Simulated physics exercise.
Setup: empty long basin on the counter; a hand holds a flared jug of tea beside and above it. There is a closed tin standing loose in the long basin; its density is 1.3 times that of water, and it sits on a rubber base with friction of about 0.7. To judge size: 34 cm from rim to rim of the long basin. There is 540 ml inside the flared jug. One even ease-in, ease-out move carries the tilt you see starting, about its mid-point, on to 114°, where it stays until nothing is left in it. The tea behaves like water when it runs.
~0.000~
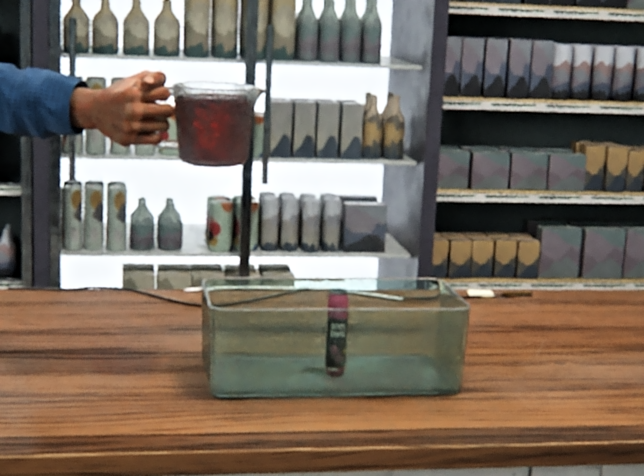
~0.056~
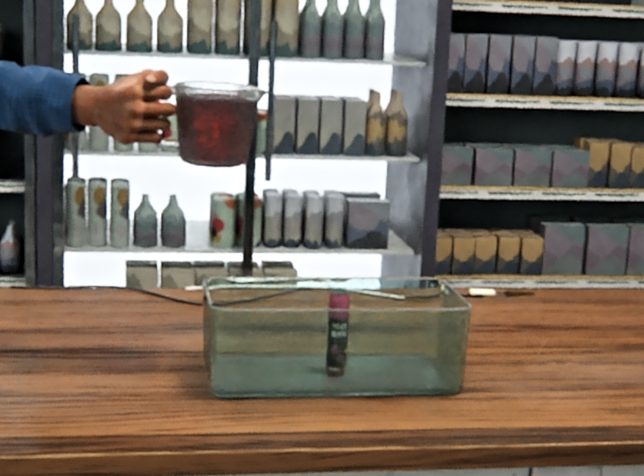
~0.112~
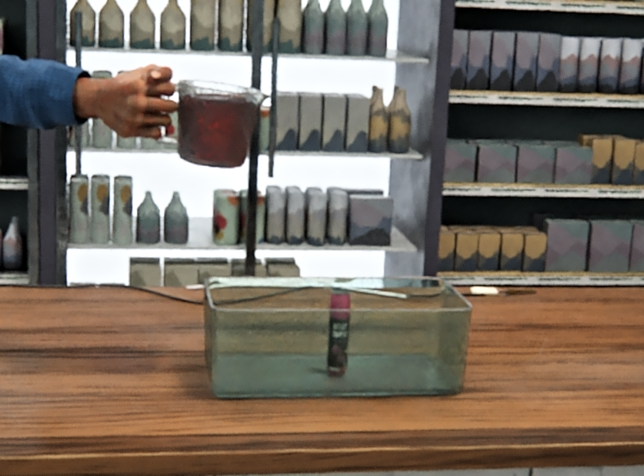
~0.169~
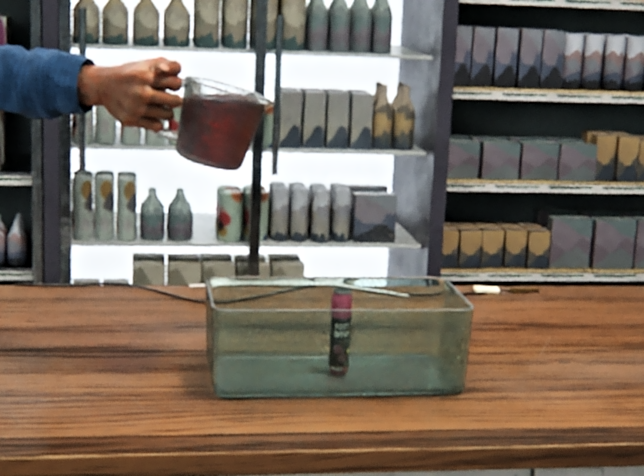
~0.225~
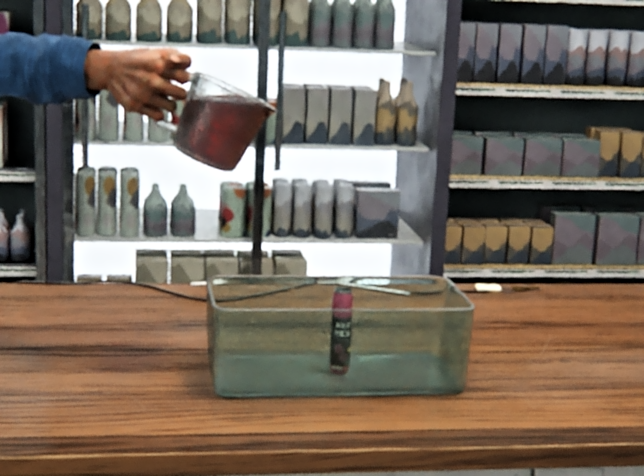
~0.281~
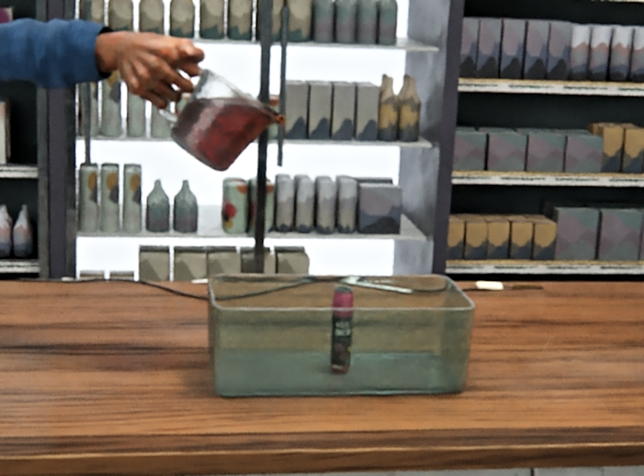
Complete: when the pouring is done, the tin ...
... has gone over.
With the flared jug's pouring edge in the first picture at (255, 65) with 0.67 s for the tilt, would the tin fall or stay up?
After that, the tin overturns.
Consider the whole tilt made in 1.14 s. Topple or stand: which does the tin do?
The tin tips over.
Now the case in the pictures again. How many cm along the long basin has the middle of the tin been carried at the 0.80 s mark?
Around 3 cm.
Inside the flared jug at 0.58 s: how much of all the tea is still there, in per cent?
Close to 40 percent of the liquid remains at that time.
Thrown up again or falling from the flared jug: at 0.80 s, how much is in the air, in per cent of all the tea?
About 18 percent.
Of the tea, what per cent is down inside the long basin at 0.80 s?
Around 78 parts in a hundred.
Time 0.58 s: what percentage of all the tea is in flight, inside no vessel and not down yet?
It comes to roughly 44 per cent.
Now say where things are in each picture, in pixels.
In the first frame, it leans 0°; its right rim is at (265, 89); the tea meets the walls at (176, 96) and (254, 98); the long basin's rim runs from (206, 294) to (456, 294); the tin's top is at (338, 295).
In the second frame, it leans 1°; its right rim is at (267, 90); the tea meets the walls at (178, 96) and (255, 99).
In the third frame, it leans 6°; its right rim is at (270, 95); the tea meets the walls at (181, 96) and (258, 101).
In the fourth frame, it leans 13°; its right rim is at (275, 102); the tea meets the walls at (186, 97) and (264, 103).
In the fifth frame, it leans 22°; its right rim is at (278, 111); the tea meets the walls at (187, 100) and (273, 105).
In the sixth frame, it leans 34°; its right rim is at (280, 122); the tea meets the walls at (185, 107) and (277, 115); 3 per cent is over the edge.
After 0.58 s the tilt is 97° and 40 per cent is still to pour; the tin stands where it began.
After 0.80 s the tilt is 114° and 3 per cent is still to pour; the tin leans 11°.
After 1.02 s the tilt is 114° and 0 per cent is still to pour; the tin lies on its side.
After 1.27 s the tilt is 114° and 0 per cent is still to pour; the tin lies on its side.
In the end the tin lies on its side.
